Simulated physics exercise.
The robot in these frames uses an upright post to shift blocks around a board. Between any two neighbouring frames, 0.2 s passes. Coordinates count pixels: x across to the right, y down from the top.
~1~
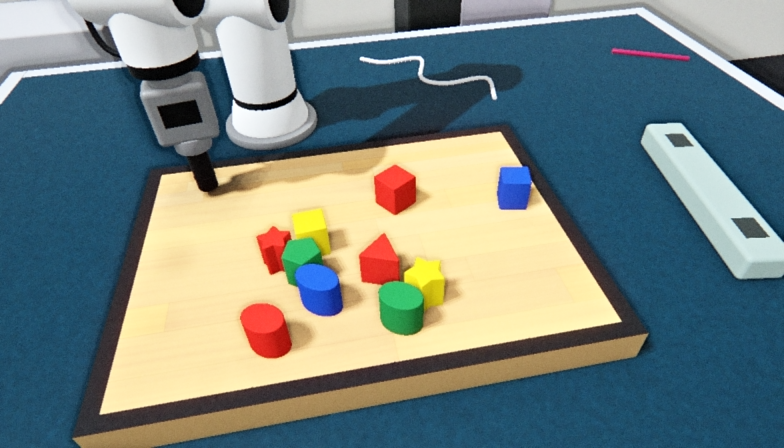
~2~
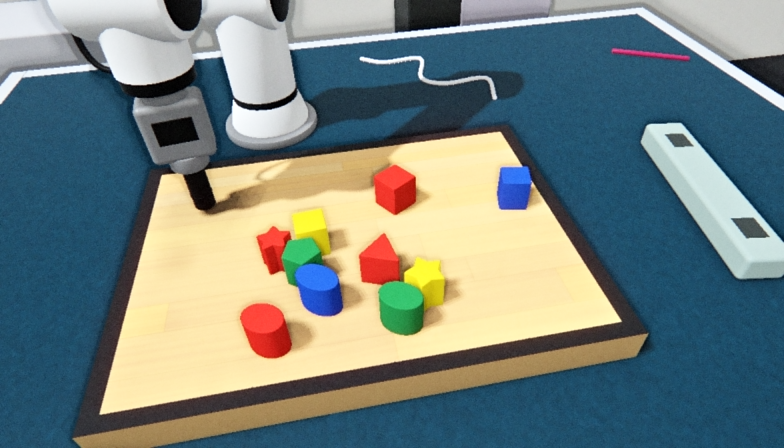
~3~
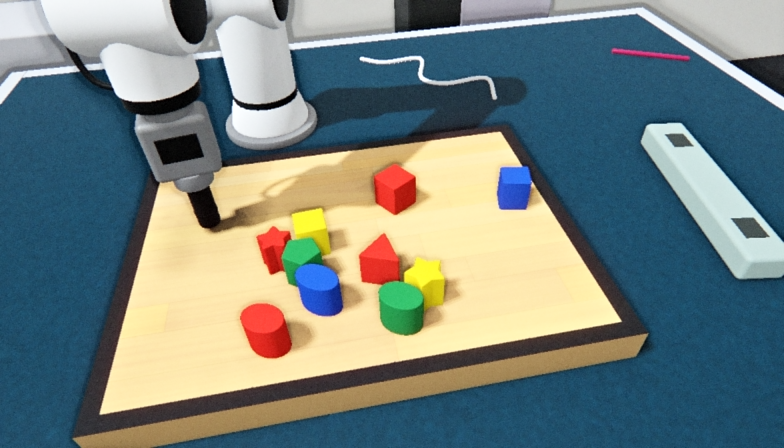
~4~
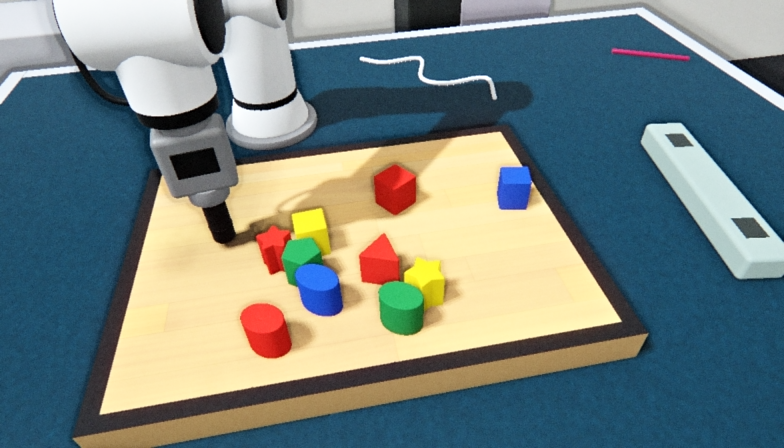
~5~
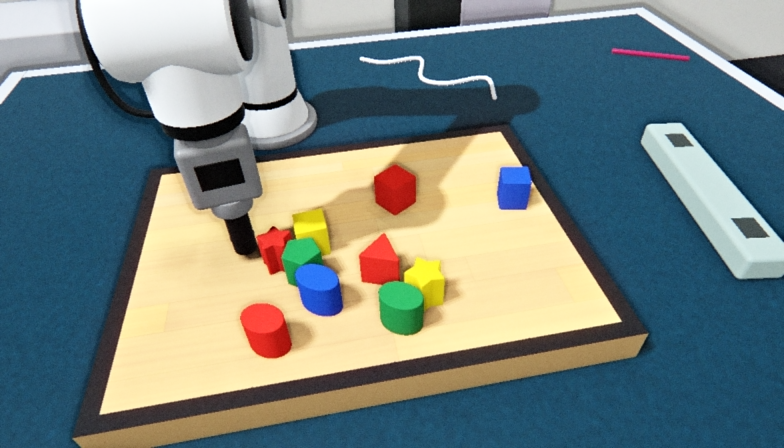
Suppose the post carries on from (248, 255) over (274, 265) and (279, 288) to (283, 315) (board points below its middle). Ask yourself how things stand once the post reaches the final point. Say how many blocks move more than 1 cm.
It moves two blocks.
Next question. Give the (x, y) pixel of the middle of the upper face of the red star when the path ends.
At the end it should sit near (294, 246).
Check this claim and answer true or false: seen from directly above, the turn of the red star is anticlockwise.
My answer: True.
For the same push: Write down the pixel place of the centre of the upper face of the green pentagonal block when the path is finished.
About (325, 252).
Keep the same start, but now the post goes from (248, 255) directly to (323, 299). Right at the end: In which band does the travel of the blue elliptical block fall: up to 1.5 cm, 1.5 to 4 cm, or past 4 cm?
Answer: 1.5 to 4 cm.
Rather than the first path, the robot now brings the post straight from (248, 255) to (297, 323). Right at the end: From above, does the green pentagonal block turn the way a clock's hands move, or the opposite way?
Viewed from overhead, the green pentagonal block winds up turned clockwise.
What follows on the original path. One third of the way, post (272, 258); red star (290, 241), turned 30° anticlockwise; green pentagonal block (317, 252), turned 35° clockwise; yellow four-sided block (312, 219); blue elliptical block (319, 279).
Two thirds of the way, post (277, 283); red star (294, 246), turned 80° anticlockwise; green pentagonal block (325, 252), turned 50° clockwise; yellow four-sided block (313, 219), turned 10° anticlockwise; blue elliptical block (319, 279).
At the end, post (281, 309); red star (294, 246), turned 80° anticlockwise; green pentagonal block (325, 252), turned 50° clockwise; yellow four-sided block (313, 219), turned 10° anticlockwise; blue elliptical block (319, 279).
